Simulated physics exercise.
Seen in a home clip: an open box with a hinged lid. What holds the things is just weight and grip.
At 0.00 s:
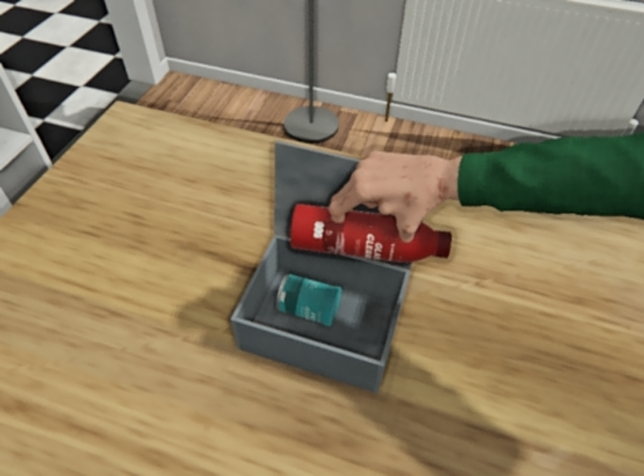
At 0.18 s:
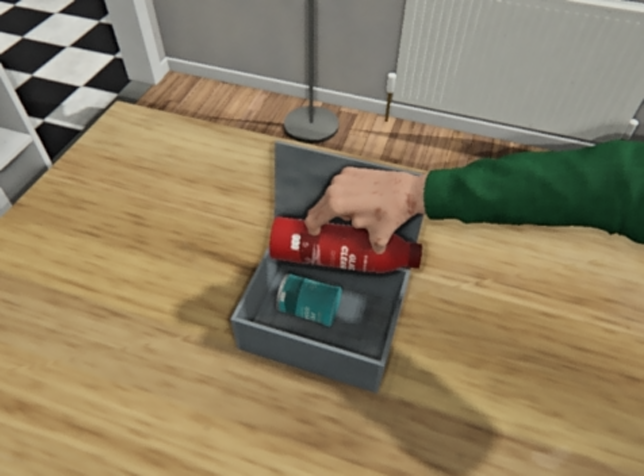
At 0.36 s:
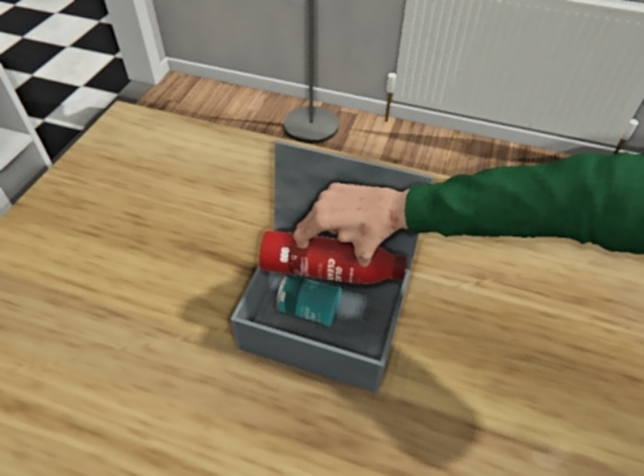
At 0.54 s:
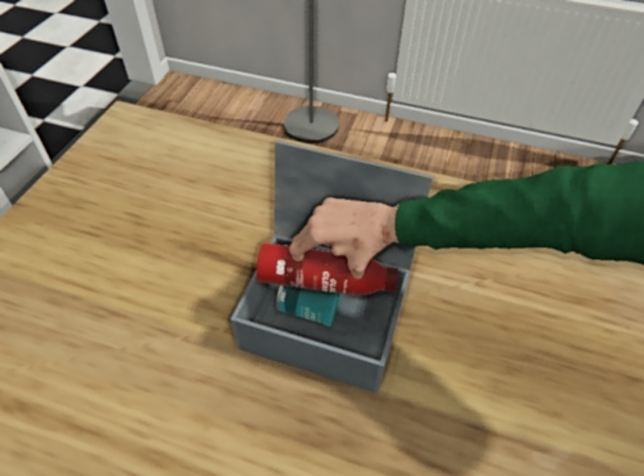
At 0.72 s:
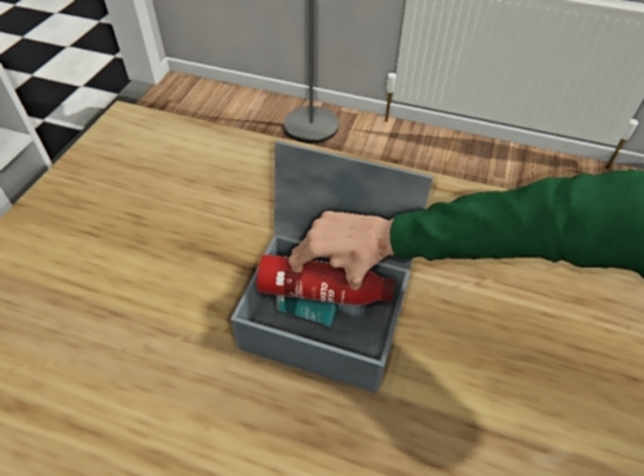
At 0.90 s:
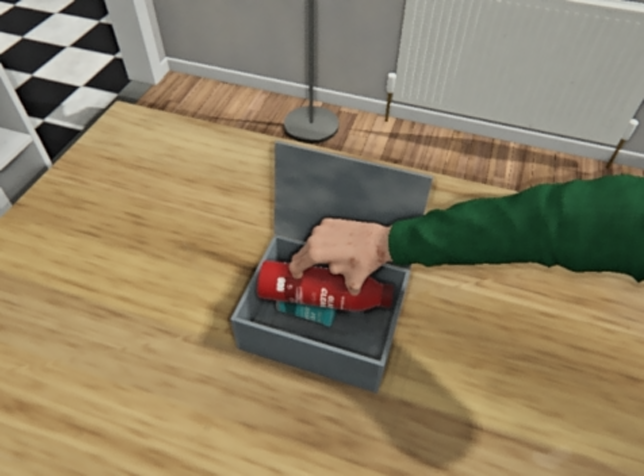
Red bottle being lowered by a green-sleeved hand into an open grey box, partly covering the turquoise tin inside.
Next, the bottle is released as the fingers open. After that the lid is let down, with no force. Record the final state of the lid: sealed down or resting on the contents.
Final state: Sealed down.
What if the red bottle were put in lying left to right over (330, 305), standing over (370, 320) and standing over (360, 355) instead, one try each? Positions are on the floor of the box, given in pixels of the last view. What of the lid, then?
Going through the three tries, the lid settles all the way, then hangs open, then hangs open.
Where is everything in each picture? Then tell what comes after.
In the first picture, on its way; red bottle (371, 236); turquoise tin (309, 300).
In the second picture, on its way; red bottle (346, 247); turquoise tin (309, 300).
In the third picture, on its way; red bottle (334, 259); turquoise tin (309, 300).
In the fourth picture, on its way; red bottle (328, 271); turquoise tin (309, 300).
In the fifth picture, on its way; red bottle (326, 282).
In the sixth picture, in place under the hand; red bottle (326, 288).
After 2.00 s, lid starting down; red bottle shifted about its own width near (317, 337); turquoise tin shifted a little.
After 2.70 s, lid 43° above the rim; red bottle shifted about its own width near (317, 337); turquoise tin shifted a little.
In the end (3.7 s), lid shut; moved from the start, red bottle; turquoise tin unmoved. At the end, from the last picture's camera, red bottle near (318, 336).
